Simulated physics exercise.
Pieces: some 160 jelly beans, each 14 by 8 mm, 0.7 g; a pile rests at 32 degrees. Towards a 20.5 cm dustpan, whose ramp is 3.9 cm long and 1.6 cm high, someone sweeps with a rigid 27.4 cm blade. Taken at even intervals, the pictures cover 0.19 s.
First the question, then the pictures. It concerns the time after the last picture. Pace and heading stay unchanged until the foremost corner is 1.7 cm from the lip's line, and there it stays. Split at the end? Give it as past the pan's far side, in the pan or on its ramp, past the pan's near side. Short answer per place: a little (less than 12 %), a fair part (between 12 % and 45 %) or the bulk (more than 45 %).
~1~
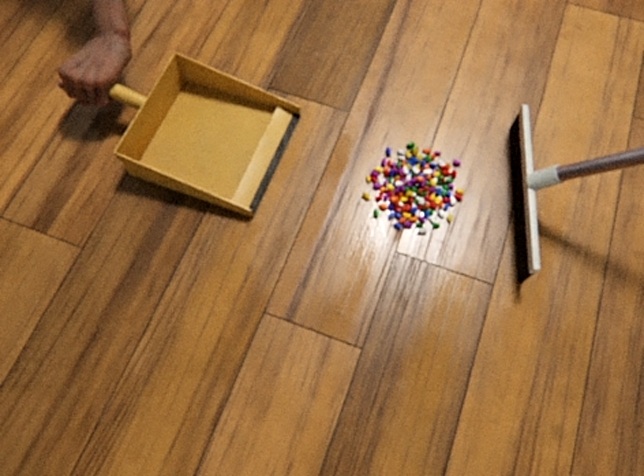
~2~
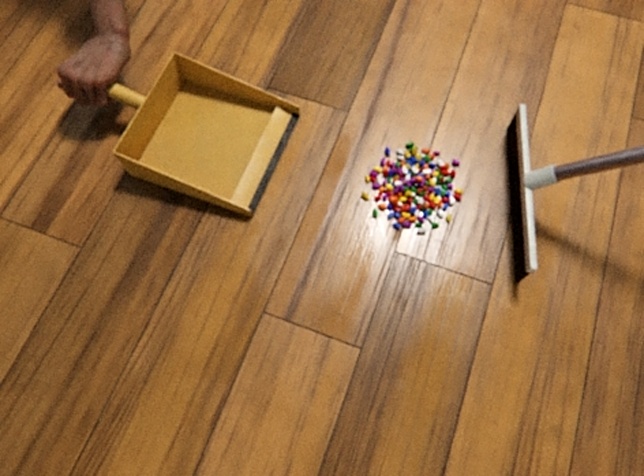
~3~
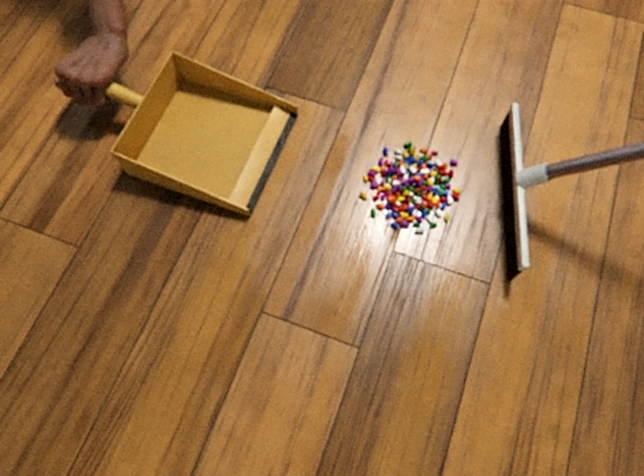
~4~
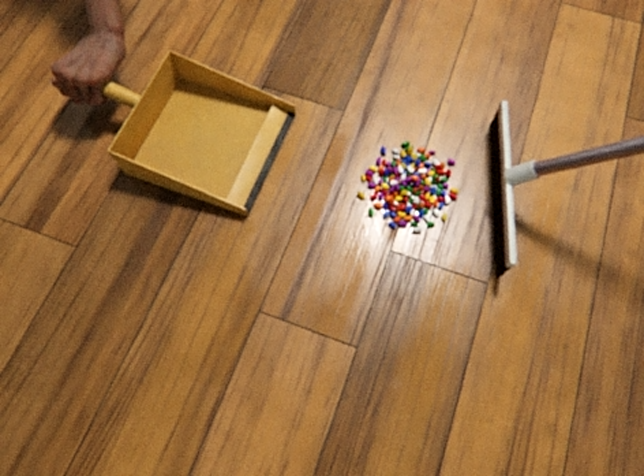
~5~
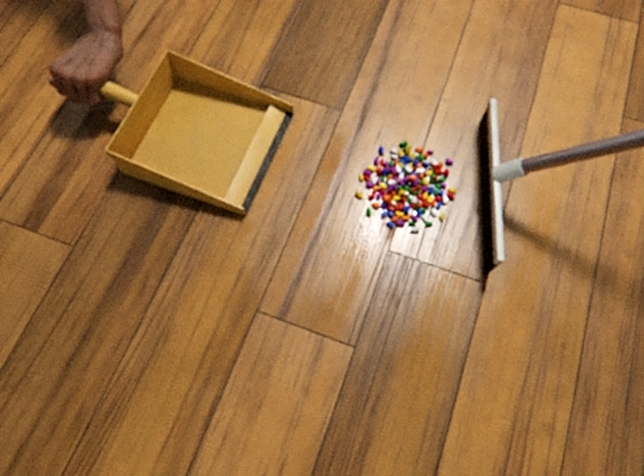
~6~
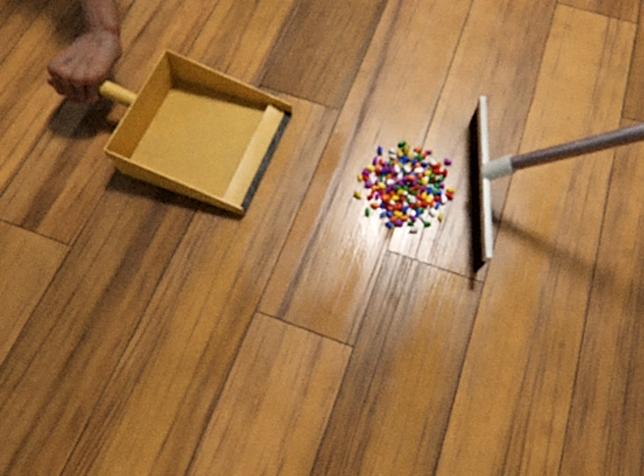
Far side - a little, pan - a little, near side - a little.
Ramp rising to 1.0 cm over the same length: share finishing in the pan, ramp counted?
In that case roughly 10 percent.
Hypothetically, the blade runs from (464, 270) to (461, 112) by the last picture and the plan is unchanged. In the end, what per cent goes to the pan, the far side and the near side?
Pan 15; far 5; near 20.
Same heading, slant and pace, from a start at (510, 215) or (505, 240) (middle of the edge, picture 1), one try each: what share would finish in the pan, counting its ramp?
The two tries give about 5 % and about 20 %.
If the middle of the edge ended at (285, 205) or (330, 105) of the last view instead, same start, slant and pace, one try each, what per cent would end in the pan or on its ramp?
About 15 and 0 per cent.
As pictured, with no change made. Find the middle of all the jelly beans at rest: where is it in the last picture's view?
My guess is close to (287, 160).
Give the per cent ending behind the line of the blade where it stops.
Around 5 in a hundred.
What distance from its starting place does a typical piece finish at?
That distance is around 20 cm.
Then, 0.36 s after the last picture, middle of the blade 20 cm from the lip; 0 % over the lip, far side 5 %, near side 0 %.
Then, 0.59 s after the last picture, middle of the blade 11 cm from the lip; 0 % over the lip, far side 5 %, near side 0 %.
Then, 0.94 s after the last picture, middle of the blade 5 cm from the lip; 5 % over the lip, far side 5 %, near side 5 %.
In the end, far side 5 %, pan 5 %, near side 5 %, in front of the lip or behind the blade 85 %.
